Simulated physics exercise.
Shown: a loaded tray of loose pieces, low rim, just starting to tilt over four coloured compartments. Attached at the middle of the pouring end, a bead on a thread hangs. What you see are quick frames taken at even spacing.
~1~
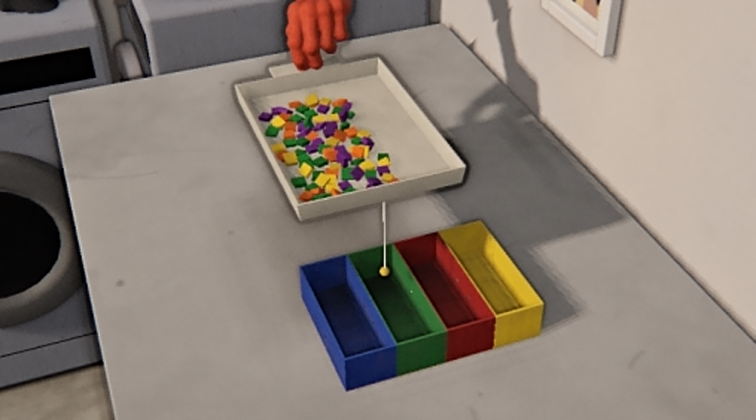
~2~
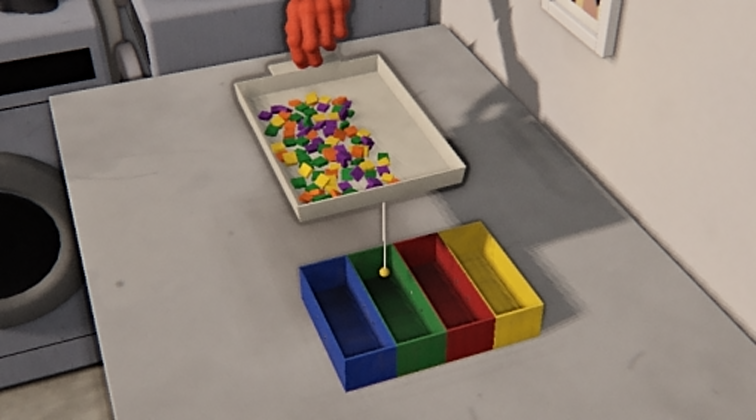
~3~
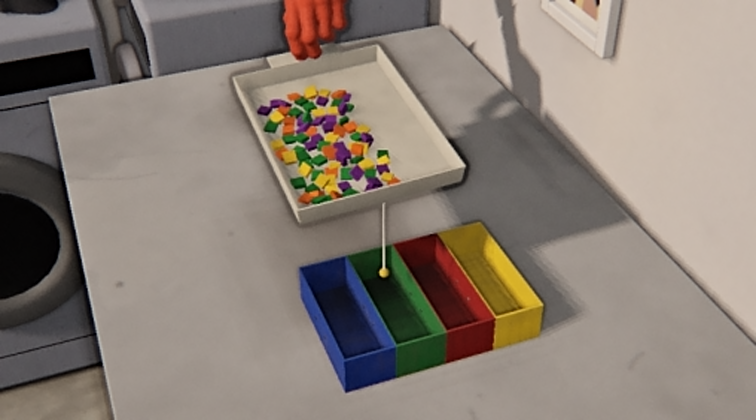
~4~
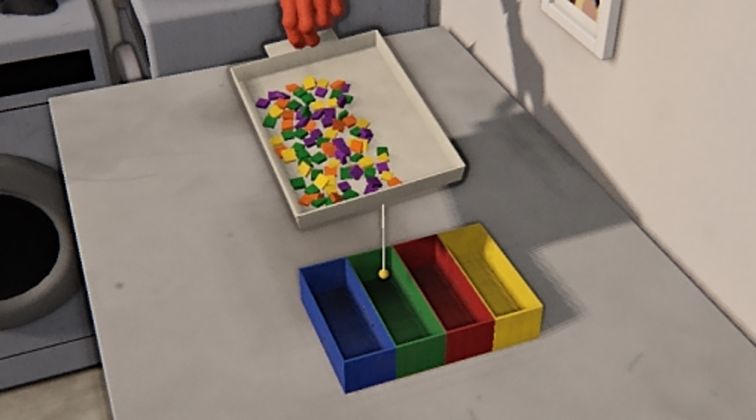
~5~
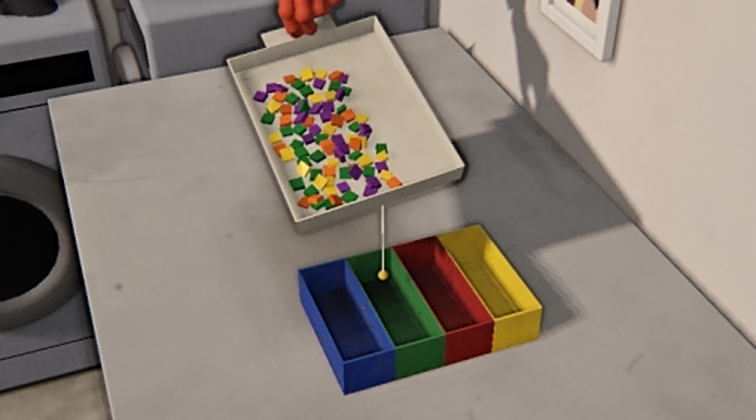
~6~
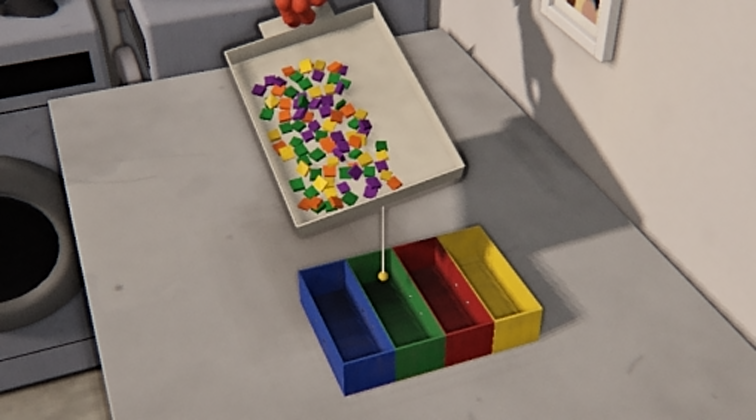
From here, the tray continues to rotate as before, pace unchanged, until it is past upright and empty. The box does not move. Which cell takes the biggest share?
The blue cell.
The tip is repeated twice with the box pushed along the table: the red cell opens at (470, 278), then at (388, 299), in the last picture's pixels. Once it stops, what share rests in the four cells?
Trial 1 near 0 %, trial 2 near 100 %.
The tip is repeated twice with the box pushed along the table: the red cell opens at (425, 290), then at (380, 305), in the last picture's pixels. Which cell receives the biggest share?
The blue cell, then the green cell.
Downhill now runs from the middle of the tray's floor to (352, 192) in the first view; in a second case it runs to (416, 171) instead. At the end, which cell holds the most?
That blue cell; the red cell.
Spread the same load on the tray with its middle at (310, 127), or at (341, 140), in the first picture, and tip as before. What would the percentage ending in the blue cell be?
Estimate: 60 % first, 50 % second.
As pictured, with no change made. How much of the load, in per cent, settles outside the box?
Close to 50 percent, I reckon.
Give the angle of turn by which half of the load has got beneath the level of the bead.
Somewhere around 115 degrees.
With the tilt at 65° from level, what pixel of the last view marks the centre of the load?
Somewhere near pixel (317, 173).
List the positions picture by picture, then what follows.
In the first frame, corners of the pouring end near (300, 203) and (462, 165), level; middle of the load near (324, 150), mosaic tiles; bead on its thread near (385, 271); blue cell near (371, 365); green cell near (421, 350); red cell near (471, 336); yellow cell near (518, 323).
In the second frame, corners of the pouring end near (299, 205) and (462, 166), level; middle of the load near (324, 149).
In the third frame, corners of the pouring end near (299, 208) and (462, 165), tipped barely, lowest at the left corner; middle of the load near (324, 147).
In the fourth frame, corners of the pouring end near (299, 213) and (461, 165), tipped a little, lowest at the left corner; middle of the load near (323, 143).
In the fifth frame, corners of the pouring end near (298, 219) and (460, 165), tipped clearly, lowest at the left corner; middle of the load near (322, 140).
In the sixth frame, corners of the pouring end near (298, 224) and (461, 165), tipped clearly, lowest at the left corner; middle of the load near (321, 137); blue cell near (369, 370); green cell near (420, 355); red cell near (469, 341); yellow cell near (517, 328).
Shortly afterwards, tray tipped steeply; the whole lot on the tray.
Next, tray tipped past a quarter turn; near half on the tray; a little in the blue cell; near a third falling or outside the box.
Some moments later, tray tipped past a quarter turn; near half in the blue cell; near half falling or outside the box.
In the end, tray tipped past a quarter turn; near half in the blue cell; none at all in the green cell; none at all in the red cell; none at all in the yellow cell; near half outside the box.
